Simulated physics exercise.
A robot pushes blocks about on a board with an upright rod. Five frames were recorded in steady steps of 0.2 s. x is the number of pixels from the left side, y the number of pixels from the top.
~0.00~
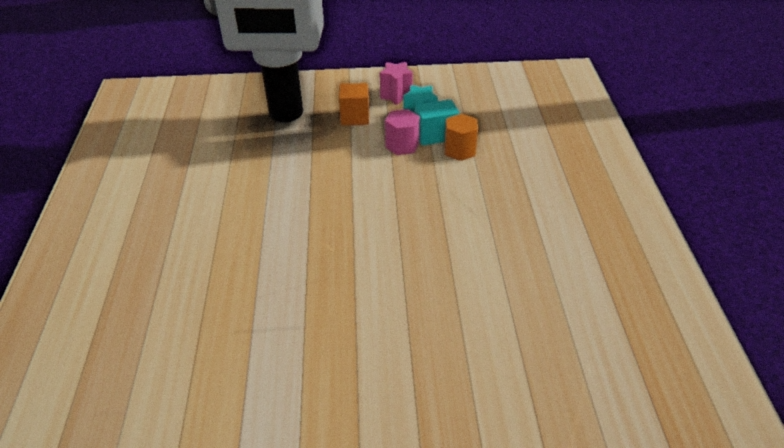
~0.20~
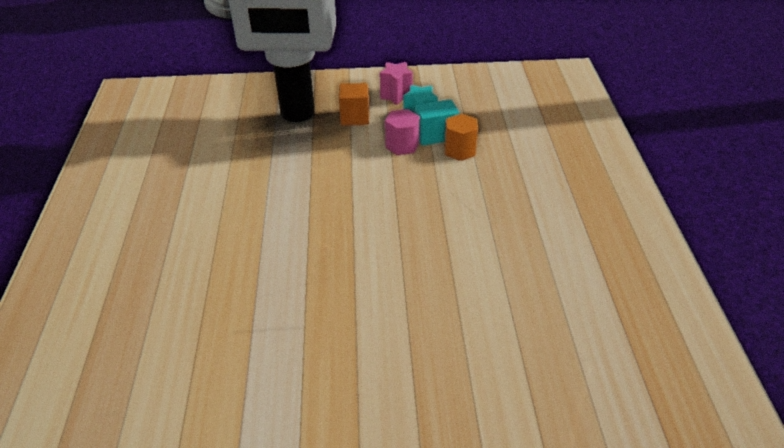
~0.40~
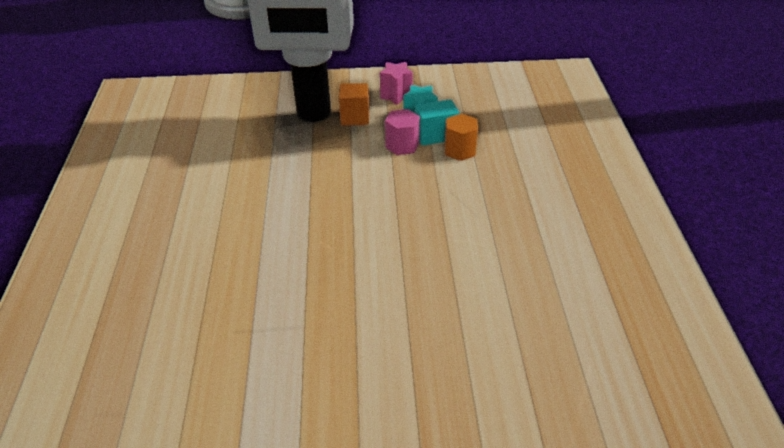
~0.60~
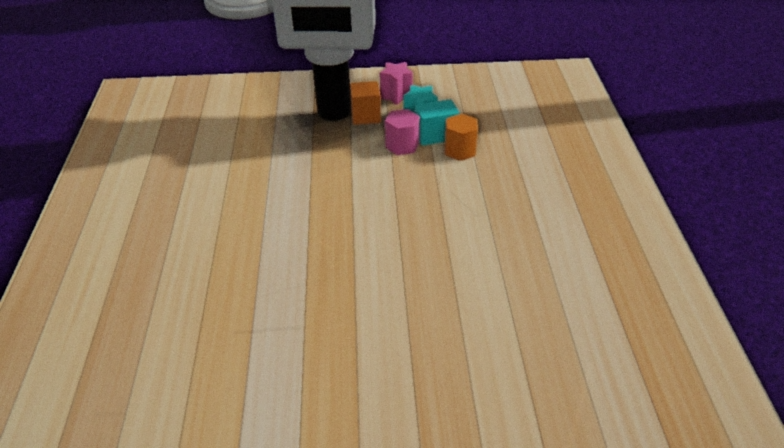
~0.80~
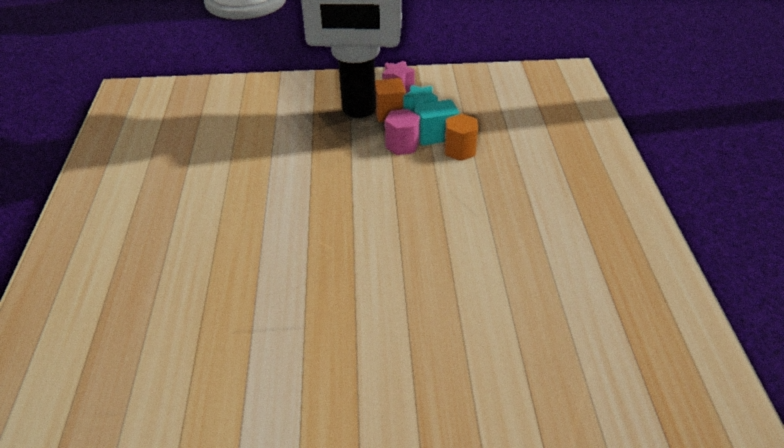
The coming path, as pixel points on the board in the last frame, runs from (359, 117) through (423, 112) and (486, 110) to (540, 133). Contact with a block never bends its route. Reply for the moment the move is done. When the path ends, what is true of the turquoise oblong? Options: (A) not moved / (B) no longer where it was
It's A.
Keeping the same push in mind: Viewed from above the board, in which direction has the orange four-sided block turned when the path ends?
Looking from above, the answer is counterclockwise.
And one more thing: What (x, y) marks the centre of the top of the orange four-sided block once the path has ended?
It will end up at (459, 66).
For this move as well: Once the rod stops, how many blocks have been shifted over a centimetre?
A pair of blocks is moved.
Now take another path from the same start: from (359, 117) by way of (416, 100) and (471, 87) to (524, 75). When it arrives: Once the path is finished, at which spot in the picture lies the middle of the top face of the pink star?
Roughly at (414, 57).
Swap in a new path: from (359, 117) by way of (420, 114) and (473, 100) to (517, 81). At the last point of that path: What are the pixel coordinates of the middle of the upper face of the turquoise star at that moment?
The middle of its upper face will lie at (481, 92).
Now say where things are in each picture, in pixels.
Lower end of the rod at (286, 114), tops of blocks, orange four-sided block at (354, 90), turquoise star at (421, 93), turquoise oblong at (437, 108), in the first frame.
Rod at (298, 114), blocks as before, in the second frame.
Rod at (314, 114), blocks as before, in the third frame.
Rod at (335, 112), orange four-sided block at (365, 89), in the fourth frame.
Rod at (359, 110), orange four-sided block at (390, 86), turquoise star at (421, 93), turquoise oblong at (437, 108), in the fifth frame.
The first path, step by step. One third of the way, rod at (425, 105); orange four-sided block at (445, 72), turned 50° anticlockwise; turquoise star at (458, 92), turned 50° clockwise.
Two thirds of the way, rod at (487, 103); orange four-sided block at (459, 66), turned 75° anticlockwise; turquoise star at (495, 100).
At the end, rod at (541, 126); orange four-sided block at (459, 66), turned 75° anticlockwise; turquoise star at (504, 106), turned 195° clockwise; turquoise oblong not moved.
